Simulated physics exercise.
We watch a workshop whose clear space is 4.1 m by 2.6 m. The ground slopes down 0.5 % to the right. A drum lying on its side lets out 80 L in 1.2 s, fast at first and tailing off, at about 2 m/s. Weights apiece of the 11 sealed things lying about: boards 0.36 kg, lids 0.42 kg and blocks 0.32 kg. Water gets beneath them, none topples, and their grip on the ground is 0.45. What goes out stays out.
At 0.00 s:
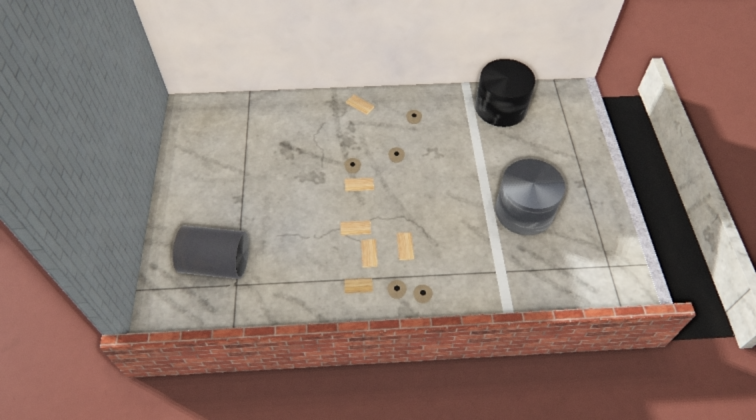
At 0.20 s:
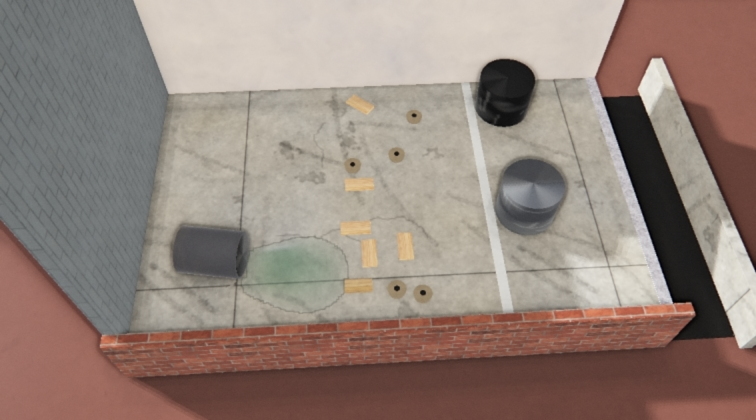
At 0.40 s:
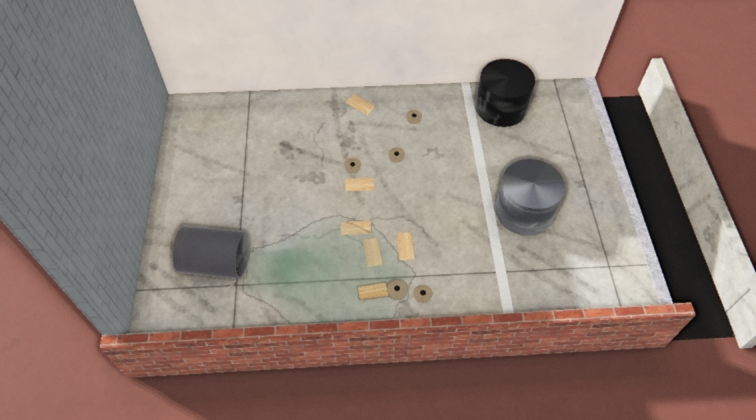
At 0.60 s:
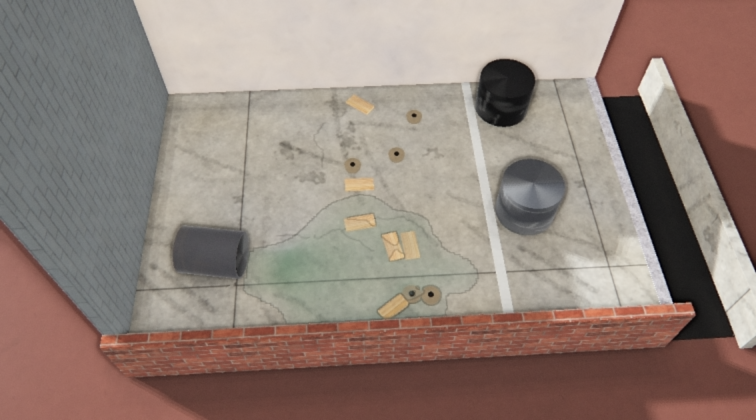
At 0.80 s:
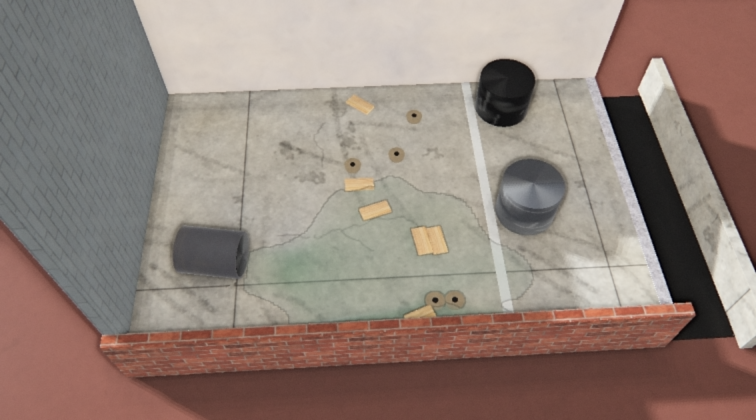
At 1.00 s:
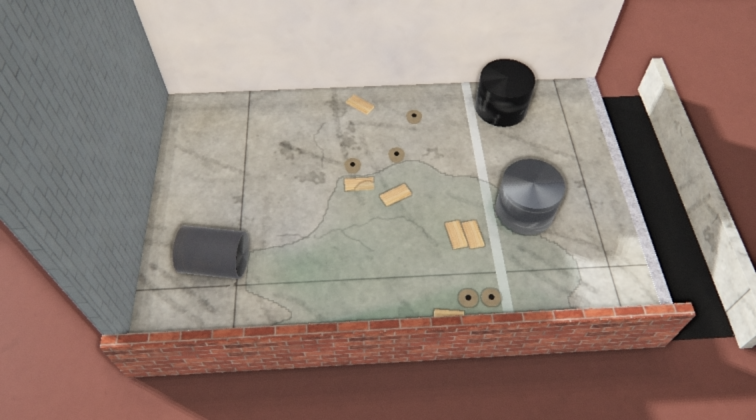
At first, wooden blocks and small round lids lie still on a dry concrete floor beside a dark drum on its side. Greenish water spreads from the drum toward the right, reaching the nearest pieces. Several blocks and two lids then drift rightward, some turning, while those nearer the back wall stay put.
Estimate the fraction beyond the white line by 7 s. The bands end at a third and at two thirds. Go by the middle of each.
Share: One to two thirds.
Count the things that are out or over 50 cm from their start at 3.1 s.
By then 6.
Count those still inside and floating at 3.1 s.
At that moment 0.
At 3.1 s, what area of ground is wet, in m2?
Roughly 3.0 m2.
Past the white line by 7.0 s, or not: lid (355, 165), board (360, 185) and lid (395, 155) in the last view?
In turn: Short, short, not past.
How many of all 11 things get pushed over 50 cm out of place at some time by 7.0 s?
I count 6.
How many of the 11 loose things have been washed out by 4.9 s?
I count 4.
After 1.4 s 4 of 11 are over the mark; 6 afloat.
After 3.1 s 6 of 11 are over the mark; 0 afloat.
After 4.9 s 6 of 11 are over the mark; 0 afloat.
After 7.0 s 6 of 11 are over the mark; 0 afloat.
